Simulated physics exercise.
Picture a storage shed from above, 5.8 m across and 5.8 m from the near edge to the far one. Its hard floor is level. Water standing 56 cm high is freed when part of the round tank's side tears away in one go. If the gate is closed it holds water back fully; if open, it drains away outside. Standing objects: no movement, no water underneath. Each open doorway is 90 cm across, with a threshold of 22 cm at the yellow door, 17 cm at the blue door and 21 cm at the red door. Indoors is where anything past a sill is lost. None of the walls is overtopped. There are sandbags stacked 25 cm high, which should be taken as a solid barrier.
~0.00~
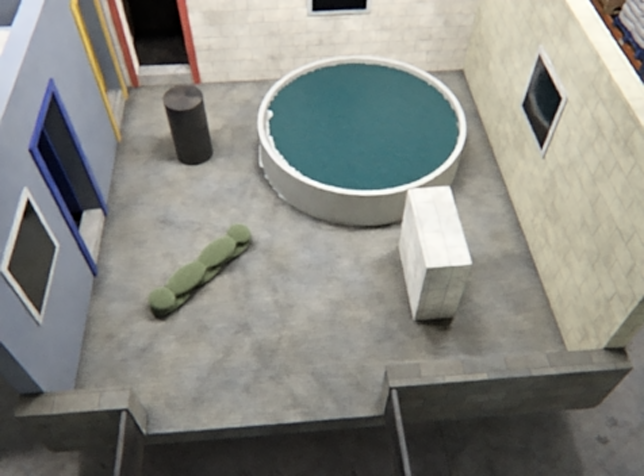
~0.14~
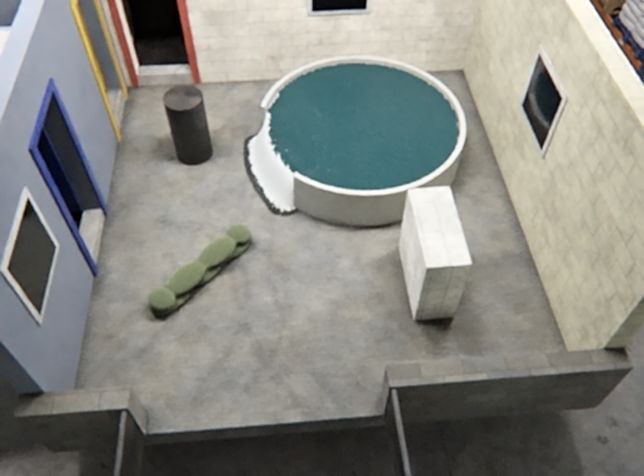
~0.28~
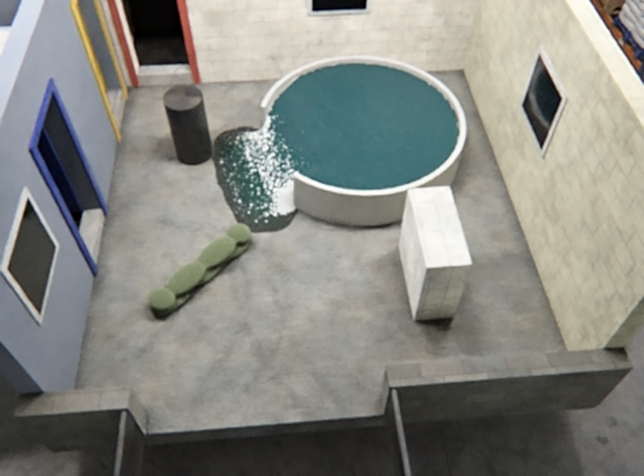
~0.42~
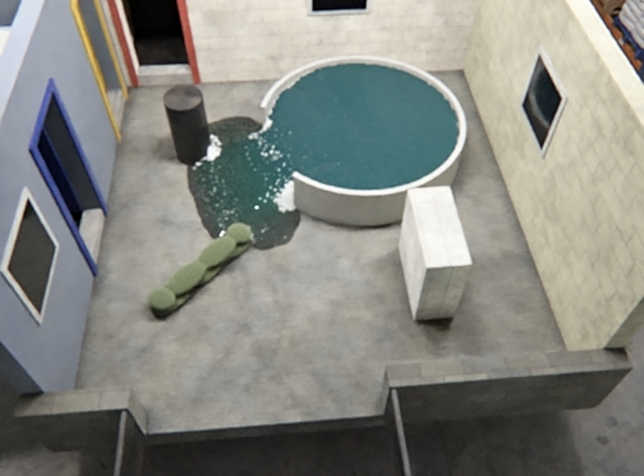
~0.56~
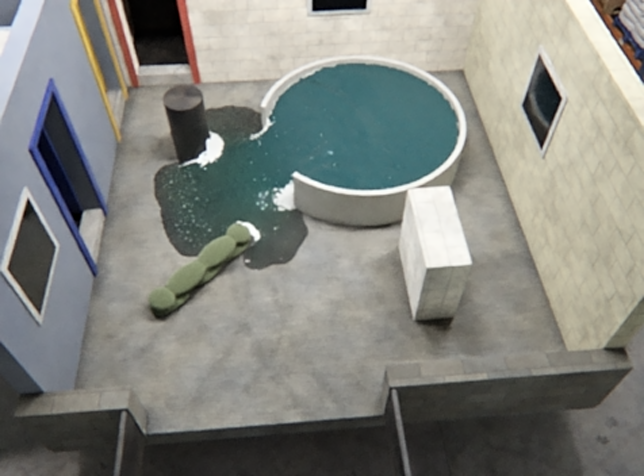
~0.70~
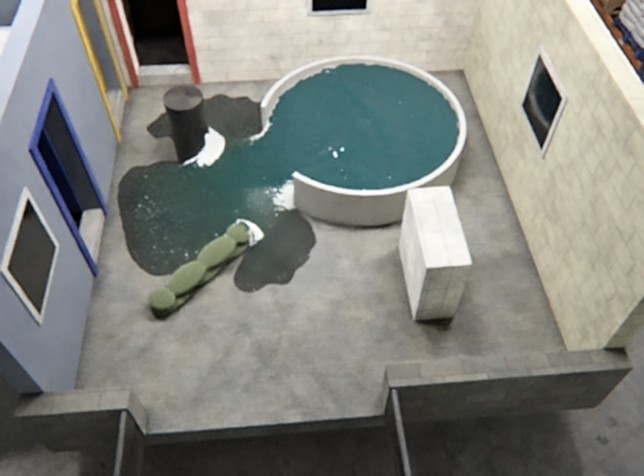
Teal water burst through the left side of a round white tank, foamed across the grey floor, then struck a dark cylinder and a green lumpy barrier and spread between them toward the blue wall.
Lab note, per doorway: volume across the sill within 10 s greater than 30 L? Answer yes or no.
Yellow door: No; blue door: Yes; red door: No.
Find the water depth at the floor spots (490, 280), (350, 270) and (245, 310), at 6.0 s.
Taking the spots in order: 1 cm, 4 cm, 2 cm.
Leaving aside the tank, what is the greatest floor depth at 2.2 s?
35 cm or so.
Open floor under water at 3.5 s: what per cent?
55 %.
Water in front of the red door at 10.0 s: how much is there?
12.5 cm.
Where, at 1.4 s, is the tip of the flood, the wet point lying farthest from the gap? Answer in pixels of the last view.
Near (81, 359).
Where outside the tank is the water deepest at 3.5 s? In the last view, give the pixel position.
The spot is near (73, 403) in the last view.
After 1.4 s water covers 35 % of the floor and is deepest (39 cm) near (212, 157); yellow door 5 cm at the sill, 0 L in, blue door 30 cm at the sill, 4 L in, red door 9 cm at the sill, 0 L in.
After 2.2 s water covers 45 % of the floor and is deepest (35 cm) near (212, 157); yellow door 11 cm at the sill, 0 L in, blue door 33 cm at the sill, 60 L in, red door 13 cm at the sill, 0 L in.
After 3.5 s water covers 55 % of the floor and is deepest (34 cm) near (73, 403); yellow door 11 cm at the sill, 0 L in, blue door 27 cm at the sill, 149 L in, red door 19 cm at the sill, 1 L in.
After 6.0 s water covers 85 % of the floor and is deepest (20 cm) near (104, 228); yellow door 13 cm at the sill, 0 L in, blue door 20 cm at the sill, 183 L in, red door 14 cm at the sill, 1 L in.
After 10.0 s water covers 95 % of the floor and is deepest (14 cm) near (100, 249); yellow door 12 cm at the sill, 0 L in, blue door 14 cm at the sill, 187 L in, red door 12 cm at the sill, 1 L in.
